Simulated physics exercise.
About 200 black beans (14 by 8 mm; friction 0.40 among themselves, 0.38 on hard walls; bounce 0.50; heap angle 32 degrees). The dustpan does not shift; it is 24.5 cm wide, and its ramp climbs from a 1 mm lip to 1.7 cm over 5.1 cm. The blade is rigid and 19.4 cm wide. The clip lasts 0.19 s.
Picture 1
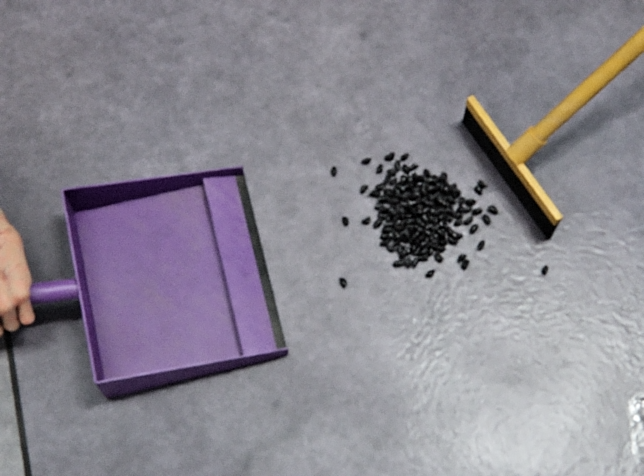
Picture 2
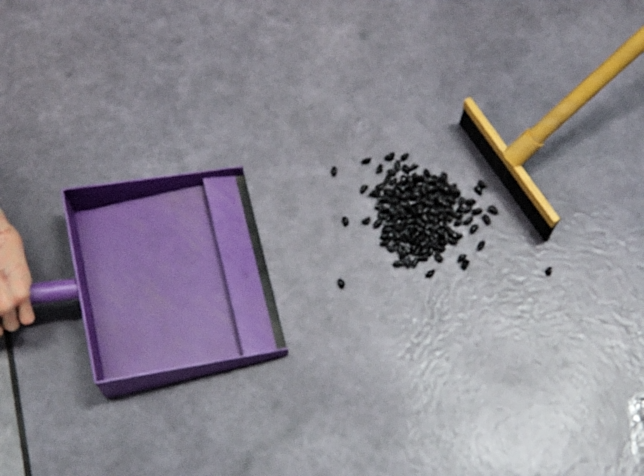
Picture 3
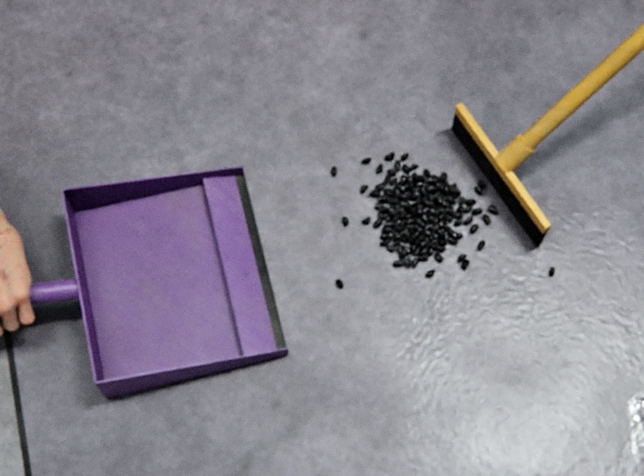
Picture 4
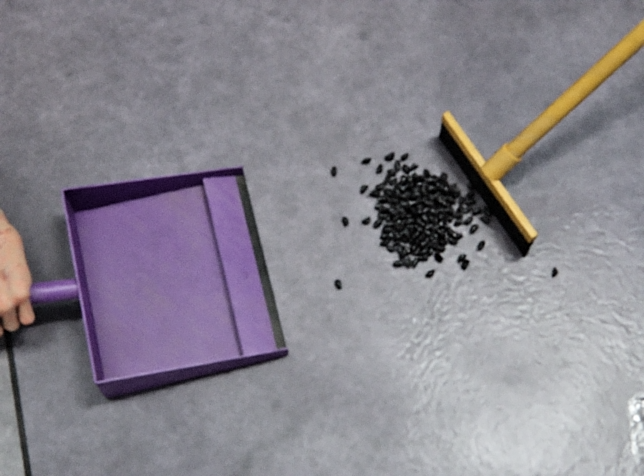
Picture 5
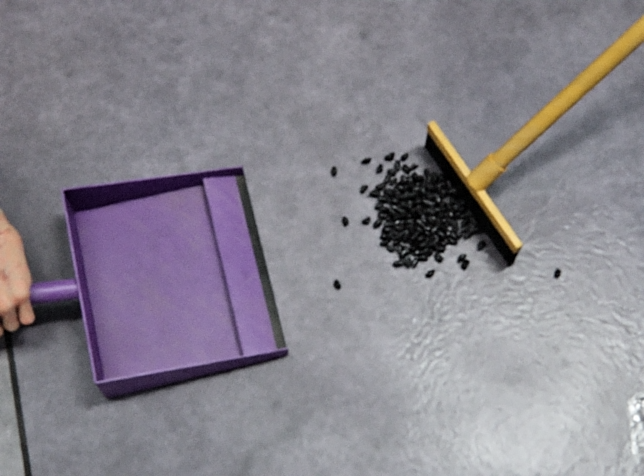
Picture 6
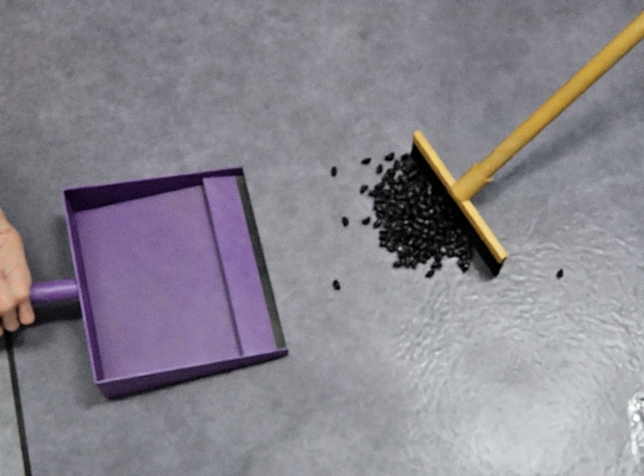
A small broom with a wooden handle slid down and to the left across the gray floor and pressed into a heap of black beans, while a hand held a purple dustpan still at left.
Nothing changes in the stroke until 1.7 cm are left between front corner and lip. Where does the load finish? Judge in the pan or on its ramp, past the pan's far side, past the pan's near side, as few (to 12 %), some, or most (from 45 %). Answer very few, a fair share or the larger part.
Pan: A fair share, far side: Very few, near side: A fair share.
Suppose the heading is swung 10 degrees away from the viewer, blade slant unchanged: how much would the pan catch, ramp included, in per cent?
Then about 15 per cent.
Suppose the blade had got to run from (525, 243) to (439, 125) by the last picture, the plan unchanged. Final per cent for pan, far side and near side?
Pan 20, far 0, near 15.
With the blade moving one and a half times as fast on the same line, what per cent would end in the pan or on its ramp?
It would be near 35 per cent.
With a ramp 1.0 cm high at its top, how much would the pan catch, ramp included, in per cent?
In that case some 25 per cent.
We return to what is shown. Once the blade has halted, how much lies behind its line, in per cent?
Roughly 15 per cent.
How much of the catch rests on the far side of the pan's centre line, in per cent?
Some 10 per cent.
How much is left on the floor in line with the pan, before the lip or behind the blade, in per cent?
About 60 per cent.
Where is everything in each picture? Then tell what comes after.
In the first picture, blade from (556, 220) to (471, 103), moved 0.0 cm, 0 of the pieces shifted so far; middle of the pieces at (418, 211); pan at (162, 285).
In the second picture, blade from (553, 222) to (468, 105), moved 0.4 cm, 1 of the pieces shifted so far; middle of the pieces at (418, 211).
In the third picture, blade from (545, 228) to (459, 111), moved 1.8 cm, 2 of the pieces shifted so far; middle of the pieces at (425, 211).
In the fourth picture, blade from (531, 237) to (446, 119), moved 3.9 cm, 5 of the pieces shifted so far; middle of the pieces at (418, 211).
In the fifth picture, blade from (517, 248) to (432, 129), moved 6.2 cm, 35 of the pieces shifted so far; middle of the pieces at (424, 212).
In the sixth picture, blade from (502, 258) to (417, 138), moved 8.5 cm, 144 of the pieces shifted so far; middle of the pieces at (417, 216); pan at (162, 285).
Then, 0.19 s after the last picture, middle of the blade 14 cm from the lip; 0 % over the lip, far side 0 %, near side 0 %.
Then, 0.31 s after the last picture, middle of the blade 8 cm from the lip; 0 % over the lip, far side 0 %, near side 10 %.
Then, 0.57 s after the last picture, middle of the blade 5 cm from the lip; 20 % over the lip, far side 0 %, near side 15 %.
In the end, pan 20 %, far side 0 %, near side 15 %, in front of the lip or behind the blade 60 %.
